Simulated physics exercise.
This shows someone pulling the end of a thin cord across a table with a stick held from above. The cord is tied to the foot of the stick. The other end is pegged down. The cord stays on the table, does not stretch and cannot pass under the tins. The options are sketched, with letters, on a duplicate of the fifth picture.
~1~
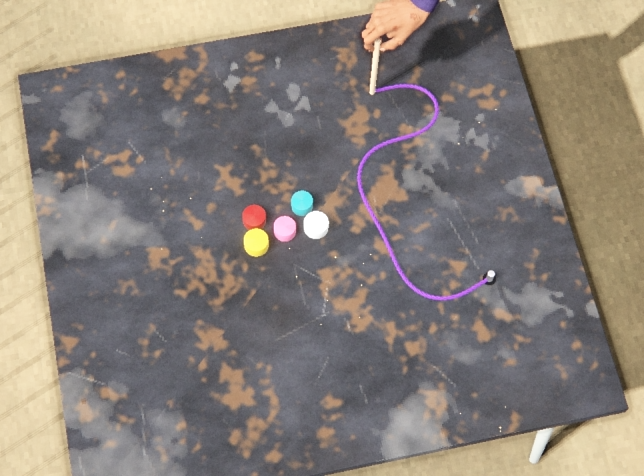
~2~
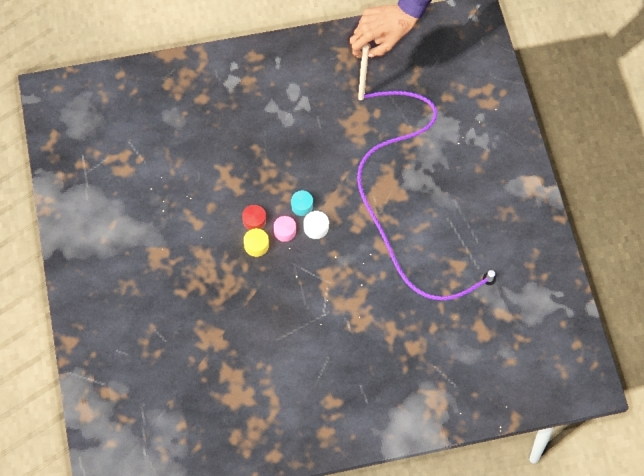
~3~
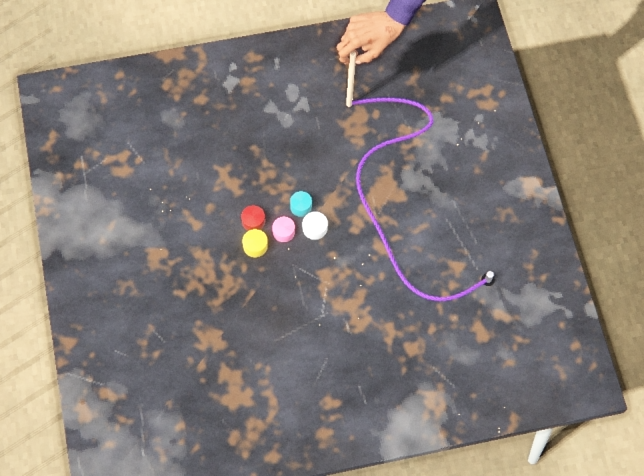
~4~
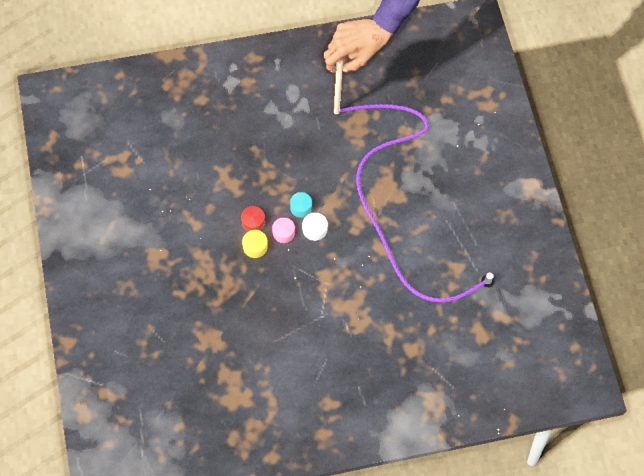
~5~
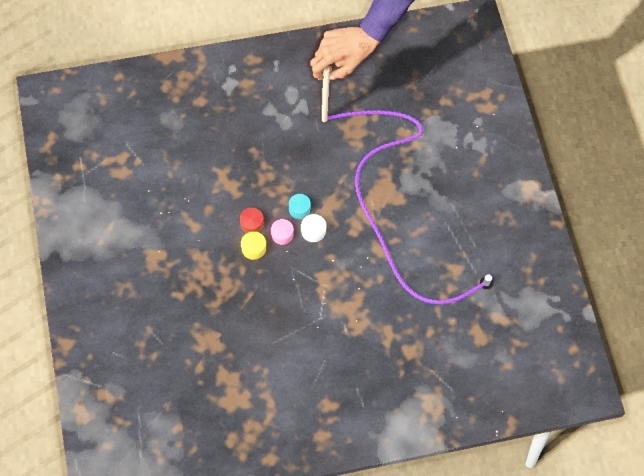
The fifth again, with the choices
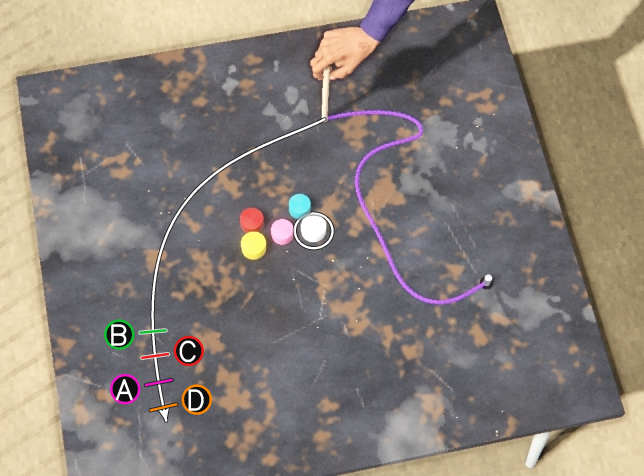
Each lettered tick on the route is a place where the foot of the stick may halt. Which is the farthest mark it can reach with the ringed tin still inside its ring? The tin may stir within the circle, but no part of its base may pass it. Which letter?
A.
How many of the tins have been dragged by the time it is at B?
The count is none.
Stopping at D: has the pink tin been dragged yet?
By then, yes.
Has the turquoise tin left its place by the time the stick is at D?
Yes.
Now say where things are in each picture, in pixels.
Turquoise tin (302, 203); white tin (316, 225); peg (490, 276), in the first picture.
Peg (490, 276); red tin (254, 218), in the second picture.
Yellow tin (255, 243); pink tin (284, 230), in the third picture.
Turquoise tin (301, 205); white tin (315, 227), in the fourth picture.
Peg (488, 281); red tin (252, 221); yellow tin (254, 246), in the fifth picture.
On the marked copy, A at (159, 382); B at (153, 331); C at (155, 356); D at (163, 407); the ring at (314, 231); the route from (325, 119) via (169, 229) to (166, 421).
Taking A. A third of the way, foot of the stick (216, 173); white tin (314, 228).
Two thirds of the way, foot of the stick (156, 275); white tin (314, 228).
When it is over, foot of the stick (159, 383); red tin (271, 239); yellow tin (253, 253); pink tin (290, 250); turquoise tin (291, 230); white tin (314, 230); the white tin is still in its ring.
As for the rest, B is safe but short; C is safe but short; D drags the ringed tin to (317, 243).
